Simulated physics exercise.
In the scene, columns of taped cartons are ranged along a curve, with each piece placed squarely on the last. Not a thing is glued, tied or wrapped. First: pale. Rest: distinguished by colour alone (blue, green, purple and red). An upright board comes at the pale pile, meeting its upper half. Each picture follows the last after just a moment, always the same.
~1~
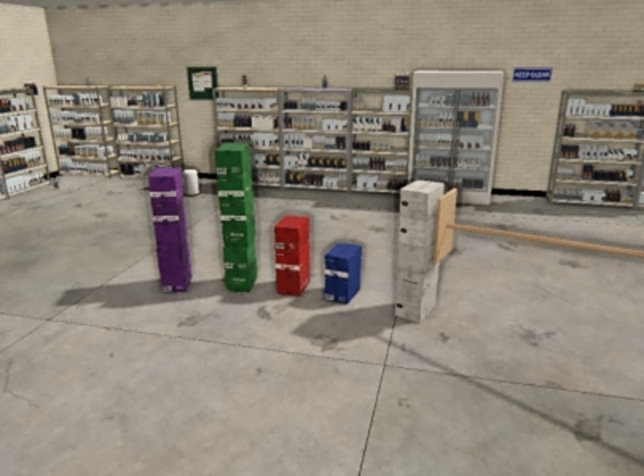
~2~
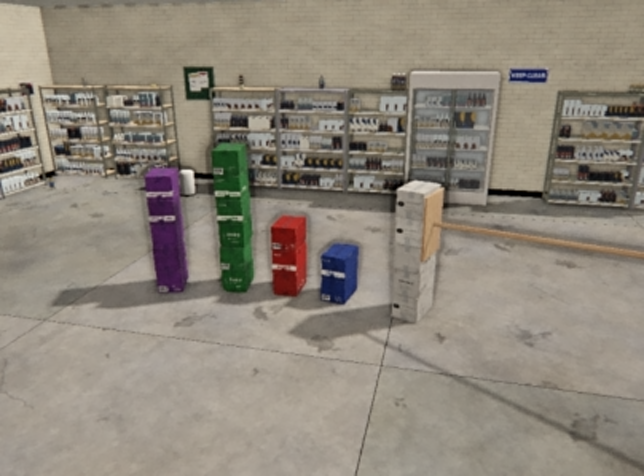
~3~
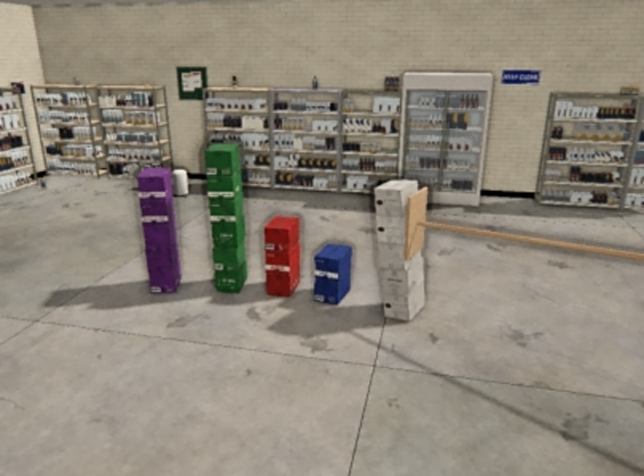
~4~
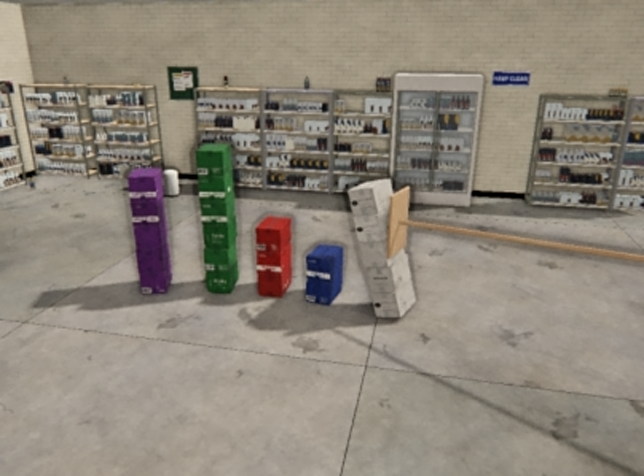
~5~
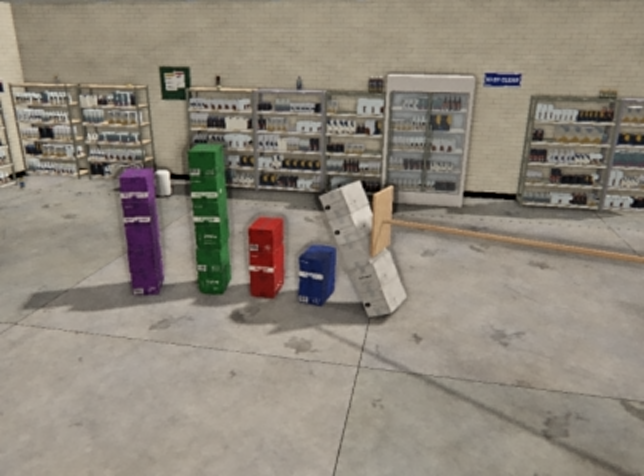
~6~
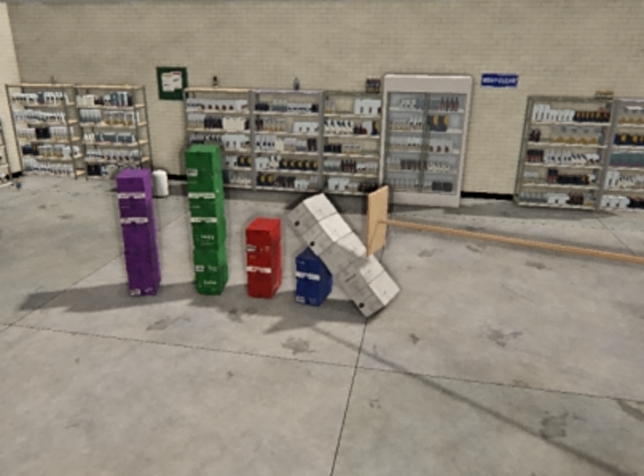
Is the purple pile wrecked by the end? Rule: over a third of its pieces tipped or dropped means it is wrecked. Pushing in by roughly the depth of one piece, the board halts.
No.
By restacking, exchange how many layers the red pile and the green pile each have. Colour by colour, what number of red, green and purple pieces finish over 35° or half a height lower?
Counts by colour: Red 0; green 0; purple 0.
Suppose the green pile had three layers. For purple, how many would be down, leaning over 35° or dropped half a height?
By colour: Purple 0.
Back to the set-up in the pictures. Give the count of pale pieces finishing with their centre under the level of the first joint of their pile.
The pale count is 3.
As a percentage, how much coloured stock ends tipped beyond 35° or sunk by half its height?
10 %.
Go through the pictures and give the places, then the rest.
In the first picture (we follow the side turned to the camera; the camera pans a little), board (438, 223) not yet touching; top purple carton (163, 189); top blue carton (336, 269); no other piece has moved.
Board (424, 222) pushing; top purple carton (159, 189), in the second picture.
Board (408, 221) pushing, top of the pale pile leaning a little; top purple carton (152, 189); no other piece has moved, in the third picture.
Board (390, 219) pushing, top of the pale pile leaning clearly; top purple carton (142, 189); no other piece has moved, in the fourth picture.
Board (373, 218) pushing, top of the pale pile leaning clearly; top purple carton (134, 190); no other piece has moved, in the fifth picture.
Board (368, 218) stopped, top of the pale pile leaning well over; top purple carton (131, 190); top blue carton (307, 271); no other piece has moved, in the sixth picture.
Soon, 5 of the pale pile down; none of the 5 purple cartons down (0 of 16 in all colours); top purple carton unmoved.
A while on, 5 of the pale pile down; none of the 5 purple cartons down (0 of 16 in all colours); top purple carton unmoved; top red carton tipped barely.
Towards the end, 5 of the pale pile down; none of the 5 purple cartons down (0 of 16 in all colours); top purple carton unmoved; top red carton tipped clearly.
Then, 5 of the pale pile down; none of the 5 purple cartons down (2 of 16 in all colours); top purple carton unmoved; top red carton on its side.
Finally, 5 of the pale pile down; none of the 5 purple cartons down (2 of 16 in all colours); top purple carton unmoved; top red carton on its side. Seen by the last camera, middles, top purple carton near (135, 185), top red carton near (236, 281).
